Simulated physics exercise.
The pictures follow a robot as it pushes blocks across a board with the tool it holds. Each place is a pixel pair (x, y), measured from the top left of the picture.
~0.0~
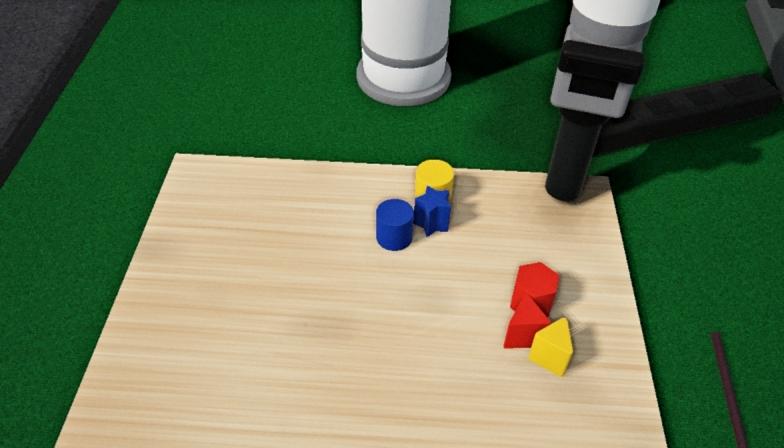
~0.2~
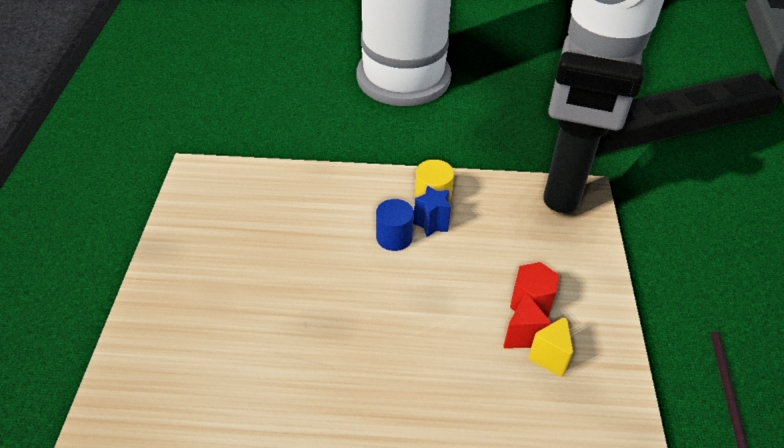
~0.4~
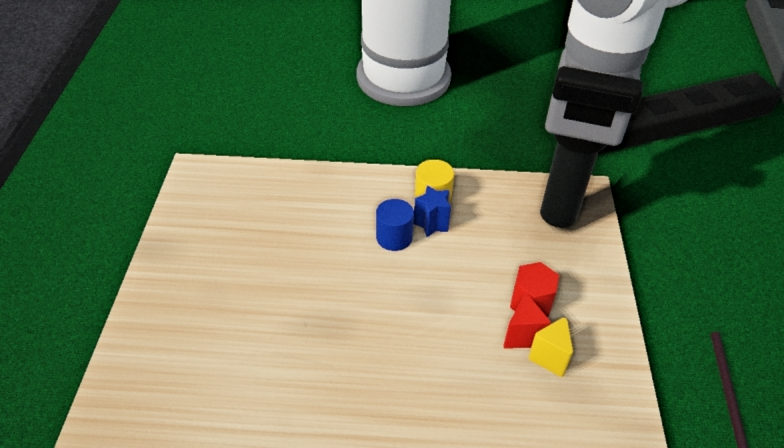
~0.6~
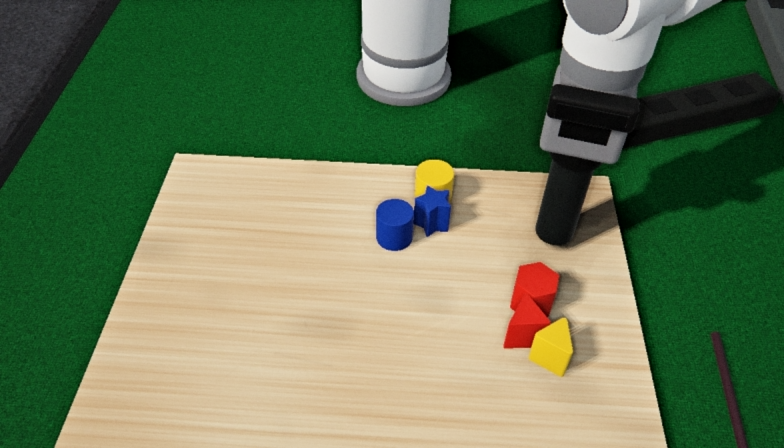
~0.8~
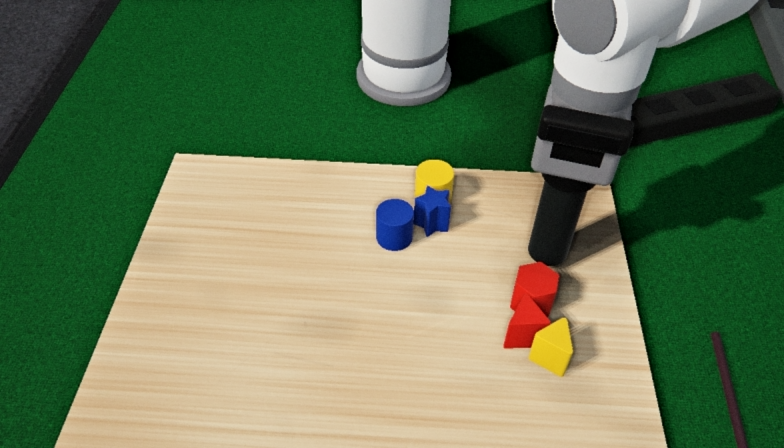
We see a robot arm's black cylindrical tool move down and slightly left over a wooden board, drawing close to a red hexagon beside a red triangle and a yellow block, while all the blocks, including the blue ones, stay still.
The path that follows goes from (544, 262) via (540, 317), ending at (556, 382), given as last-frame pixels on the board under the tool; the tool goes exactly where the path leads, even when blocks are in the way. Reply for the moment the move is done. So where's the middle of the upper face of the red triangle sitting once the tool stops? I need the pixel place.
At (482, 362).
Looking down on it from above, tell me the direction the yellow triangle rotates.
Looking down: Clockwise.
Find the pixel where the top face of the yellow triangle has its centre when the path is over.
My prediction: (571, 392).
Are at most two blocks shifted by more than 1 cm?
No - that is not the case.
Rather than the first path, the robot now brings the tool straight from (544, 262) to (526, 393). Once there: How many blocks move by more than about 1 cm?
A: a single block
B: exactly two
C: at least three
That would be C.
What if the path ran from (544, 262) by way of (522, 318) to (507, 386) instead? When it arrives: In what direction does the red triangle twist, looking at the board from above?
Counter-clockwise, from overhead.
On the path given first. One third of the way, tool at (542, 288); red triangle at (518, 331), turned 45° anticlockwise; red hexagon at (528, 303), turned 15° clockwise.
Two thirds of the way, tool at (546, 329); red triangle at (496, 357), turned 15° anticlockwise; red hexagon at (517, 334), turned 60° clockwise; yellow triangle at (561, 350).
At the end, tool at (560, 373); red triangle at (482, 362); red hexagon at (517, 352), turned 95° clockwise; yellow triangle at (571, 392), turned 35° clockwise.
